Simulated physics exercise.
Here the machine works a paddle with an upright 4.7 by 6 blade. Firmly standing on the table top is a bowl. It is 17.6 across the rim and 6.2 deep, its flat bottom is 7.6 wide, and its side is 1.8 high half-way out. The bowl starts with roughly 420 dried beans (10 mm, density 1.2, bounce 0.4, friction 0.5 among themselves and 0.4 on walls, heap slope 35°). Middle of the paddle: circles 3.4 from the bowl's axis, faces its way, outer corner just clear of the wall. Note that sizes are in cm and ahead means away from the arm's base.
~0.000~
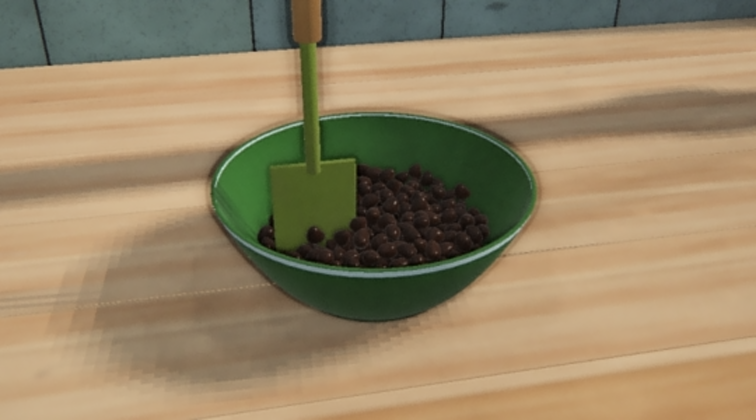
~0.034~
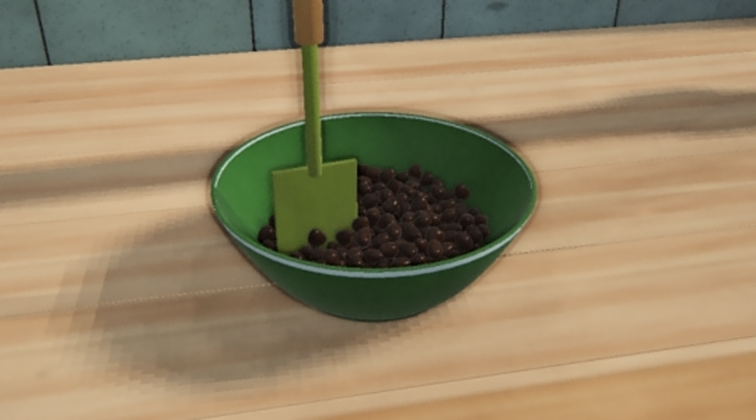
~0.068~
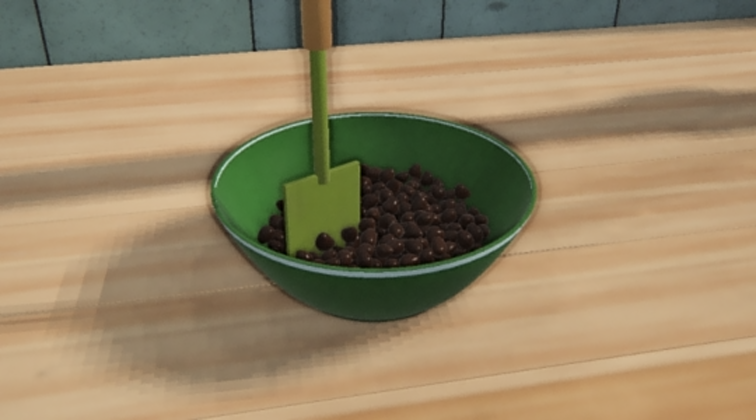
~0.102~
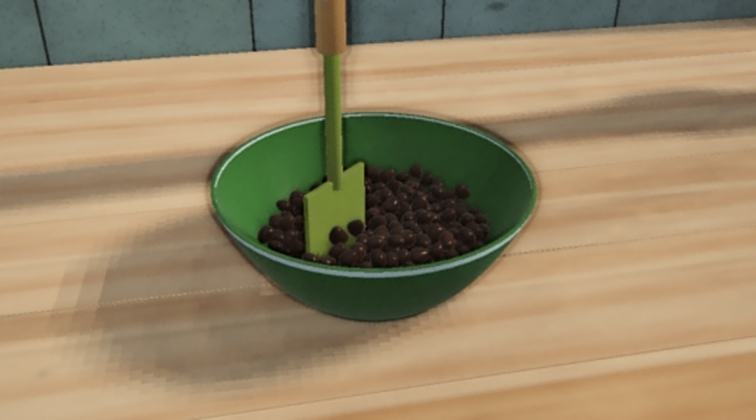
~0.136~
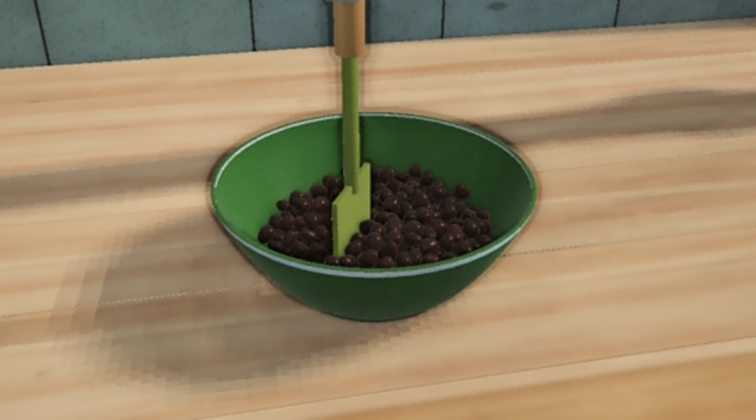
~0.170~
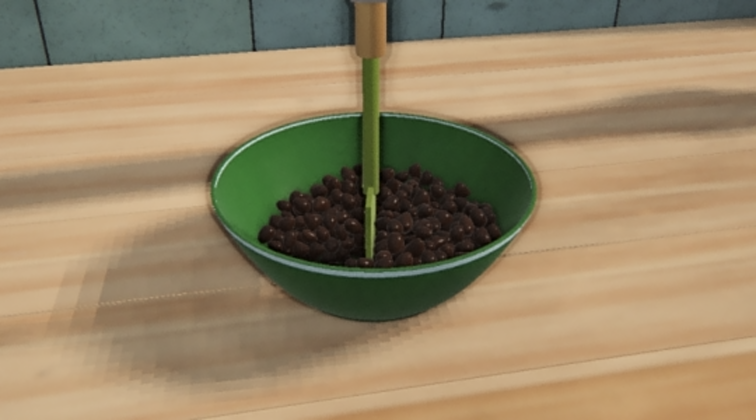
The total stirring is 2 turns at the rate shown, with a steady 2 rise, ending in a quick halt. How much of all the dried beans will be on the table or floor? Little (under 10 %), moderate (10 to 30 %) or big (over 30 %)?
Little.
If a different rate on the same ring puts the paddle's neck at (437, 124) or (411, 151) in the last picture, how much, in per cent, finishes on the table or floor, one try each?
Some 30 and 15 per cent respectively.
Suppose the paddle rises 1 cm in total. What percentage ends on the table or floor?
I'd put it at about 10 per cent.
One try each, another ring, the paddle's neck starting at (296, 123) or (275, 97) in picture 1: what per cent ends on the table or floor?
Around 5 per cent on the first try, around 0 per cent on the second.
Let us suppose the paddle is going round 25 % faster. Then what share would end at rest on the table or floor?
Estimated share: Near 5 %.
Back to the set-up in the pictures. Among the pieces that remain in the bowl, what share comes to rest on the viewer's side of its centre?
About 50 %.
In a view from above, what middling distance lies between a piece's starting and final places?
Roughly 7 cm, measured level.
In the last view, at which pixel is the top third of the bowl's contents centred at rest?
Roughly at pixel (379, 230).
By 0.67 s, 329° round, highest piece 8 above the table; 397 in the bowl, 14 on the table or floor, 4 in flight or on the tool.
By 1.18 s, 223° round, highest piece 7 above the table; 395 in the bowl, 20 on the table or floor.
By 1.63 s, 0° round, highest piece 7 above the table; 395 in the bowl, 20 on the table or floor.
By 2.33 s, 0° round, highest piece 7 above the table; 395 in the bowl, 20 on the table or floor.
Final count, 395 in the bowl, 20 on the table or floor. That is 5 % on the table or floor.
